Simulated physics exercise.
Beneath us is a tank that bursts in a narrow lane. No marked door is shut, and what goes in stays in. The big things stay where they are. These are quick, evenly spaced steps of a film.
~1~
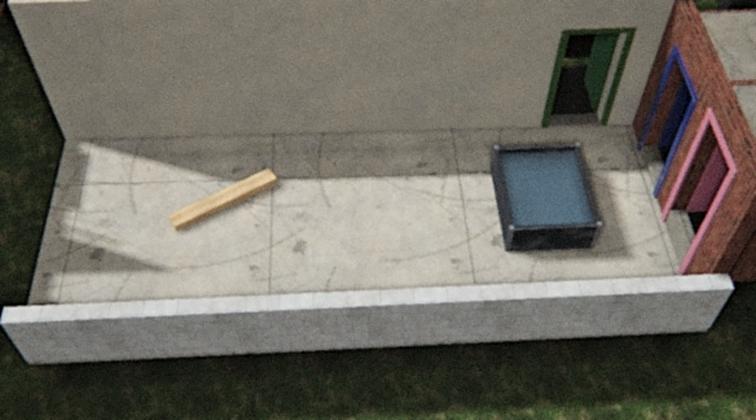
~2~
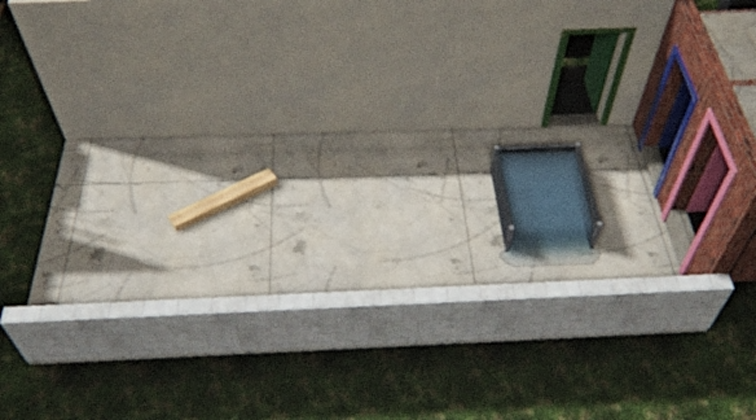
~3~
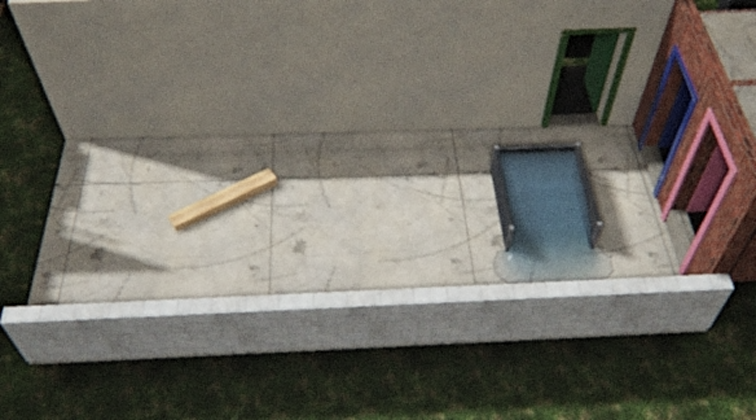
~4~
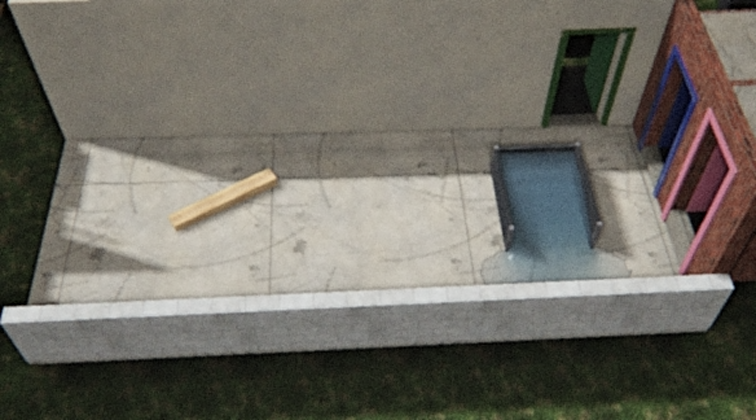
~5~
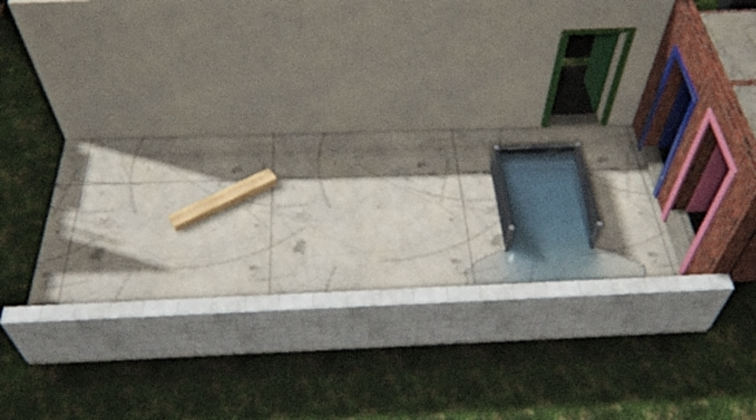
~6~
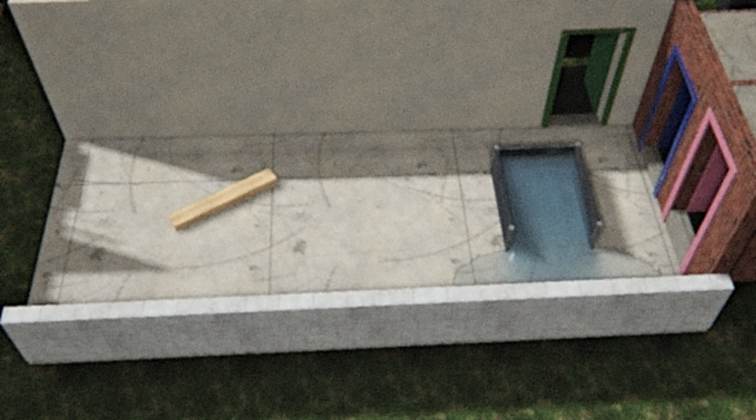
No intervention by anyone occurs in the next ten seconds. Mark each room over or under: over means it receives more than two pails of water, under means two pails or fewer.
Blue door - under; green door - over; pink door - under.
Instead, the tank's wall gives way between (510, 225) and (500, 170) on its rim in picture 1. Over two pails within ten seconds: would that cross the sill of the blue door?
Blue door: Stays within it.
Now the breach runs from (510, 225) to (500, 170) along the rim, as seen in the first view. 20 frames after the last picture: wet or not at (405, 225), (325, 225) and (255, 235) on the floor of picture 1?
Point one reached; point two reached; point three reached.
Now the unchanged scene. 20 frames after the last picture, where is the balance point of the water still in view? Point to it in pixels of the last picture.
Near (525, 243) in the last view.
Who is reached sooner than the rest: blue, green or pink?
I pick the pink-painted one.
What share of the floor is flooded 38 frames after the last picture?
Near 65 in a hundred.
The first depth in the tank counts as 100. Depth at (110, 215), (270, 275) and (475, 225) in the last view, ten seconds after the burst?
First 2, next 4, last 10 in a hundred.
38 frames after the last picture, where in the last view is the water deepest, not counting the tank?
My estimate is about (637, 157).
A moment on, water covers 10 % of the floor; the blue door not reached, the green door not reached, the pink door not reached.
Next, water covers 25 % of the floor; the blue door wet at the sill, nothing in, the green door not reached, the pink door wet at the sill, nothing in.
Then, water covers 50 % of the floor; the blue door wet at the sill, nothing in, the green door under two buckets in, the pink door wet at the sill, nothing in.
Later, water covers 65 % of the floor; the blue door wet at the sill, nothing in, the green door over two buckets in, the pink door wet at the sill, nothing in.
In the end, water covers 55 % of the floor; the blue door wet at the sill, nothing in, the green door far over two buckets in, the pink door wet at the sill, nothing in.
